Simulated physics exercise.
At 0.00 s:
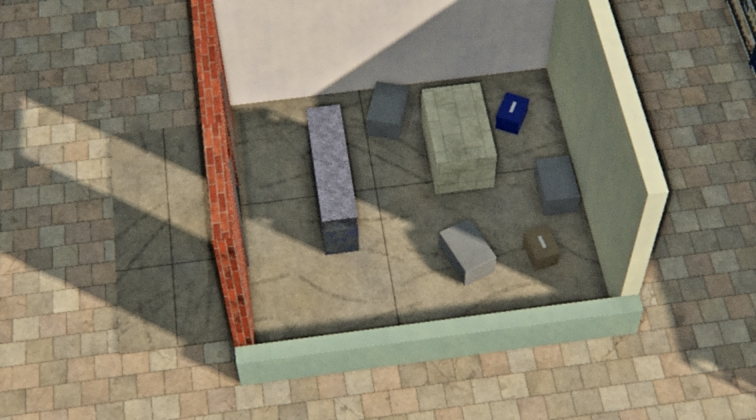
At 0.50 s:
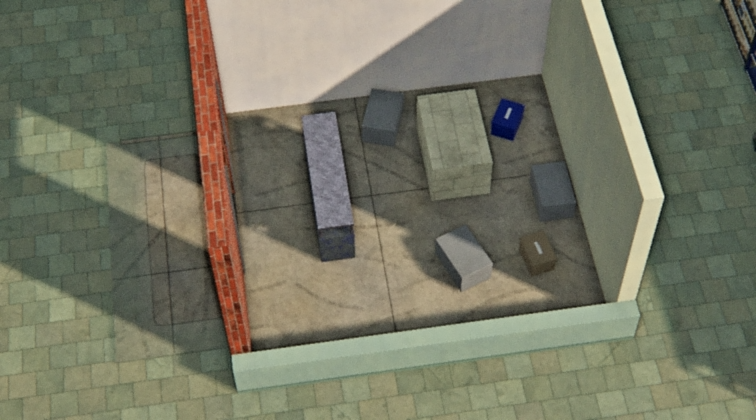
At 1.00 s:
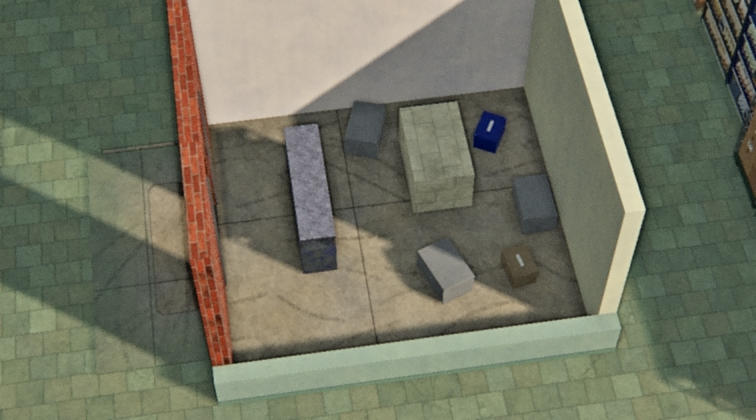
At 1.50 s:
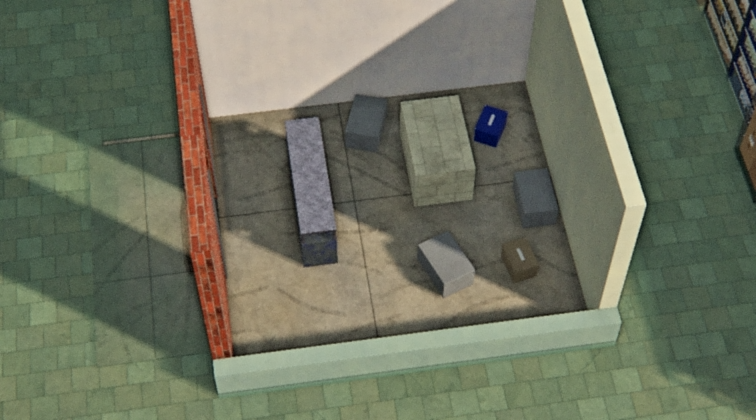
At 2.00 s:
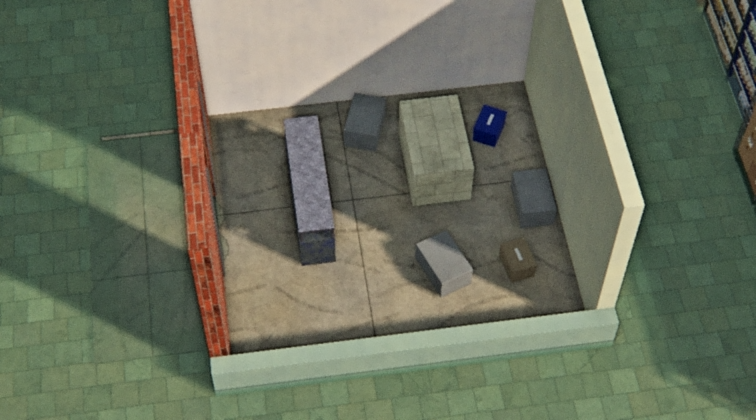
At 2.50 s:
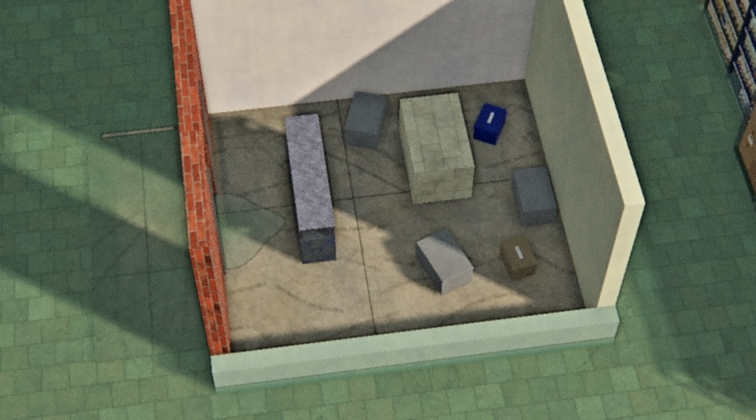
Green spreads over the paving around a roofless room while the boxes inside stay still.
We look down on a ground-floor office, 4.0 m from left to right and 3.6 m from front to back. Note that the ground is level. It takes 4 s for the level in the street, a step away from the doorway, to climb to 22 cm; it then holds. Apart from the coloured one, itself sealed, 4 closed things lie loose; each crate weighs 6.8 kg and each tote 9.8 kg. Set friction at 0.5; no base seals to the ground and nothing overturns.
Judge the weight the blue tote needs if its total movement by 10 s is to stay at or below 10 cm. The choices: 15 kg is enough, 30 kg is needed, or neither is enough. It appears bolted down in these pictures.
Winning option: The lighter.
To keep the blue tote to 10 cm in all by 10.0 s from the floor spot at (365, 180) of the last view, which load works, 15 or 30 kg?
Here the lighter suffices.
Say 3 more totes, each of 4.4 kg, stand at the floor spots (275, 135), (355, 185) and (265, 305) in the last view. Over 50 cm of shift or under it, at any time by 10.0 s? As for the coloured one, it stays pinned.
Taking them in order, the first is beyond the line, the second inside the line and the third beyond the line.
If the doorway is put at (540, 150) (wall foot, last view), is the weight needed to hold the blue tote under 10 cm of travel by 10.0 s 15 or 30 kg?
Just the heavy one.
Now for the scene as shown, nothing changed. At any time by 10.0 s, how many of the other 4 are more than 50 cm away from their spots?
Count: 1.
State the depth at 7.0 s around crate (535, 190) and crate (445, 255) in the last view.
First about 0 cm, second about 2 cm.
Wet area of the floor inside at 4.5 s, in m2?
Somewhere about 4.0 m2, give or take.
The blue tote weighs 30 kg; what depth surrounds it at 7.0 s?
Depth: Approx. 1 cm.
After 3.5 s the blue tote would be 0 cm from its start with 15 kg and 0 cm from its start with 30 kg; 0 cm of water round it then.
After 4.5 s the blue tote would be 0 cm from its start with 15 kg and 0 cm from its start with 30 kg; 0 cm of water round it then.
After 7.0 s the blue tote would be 0 cm from its start with 15 kg and 0 cm from its start with 30 kg; 1 cm of water round it then.
After 10.0 s the blue tote would be 0 cm from its start with 15 kg and 0 cm from its start with 30 kg; 4 cm of water round it then.
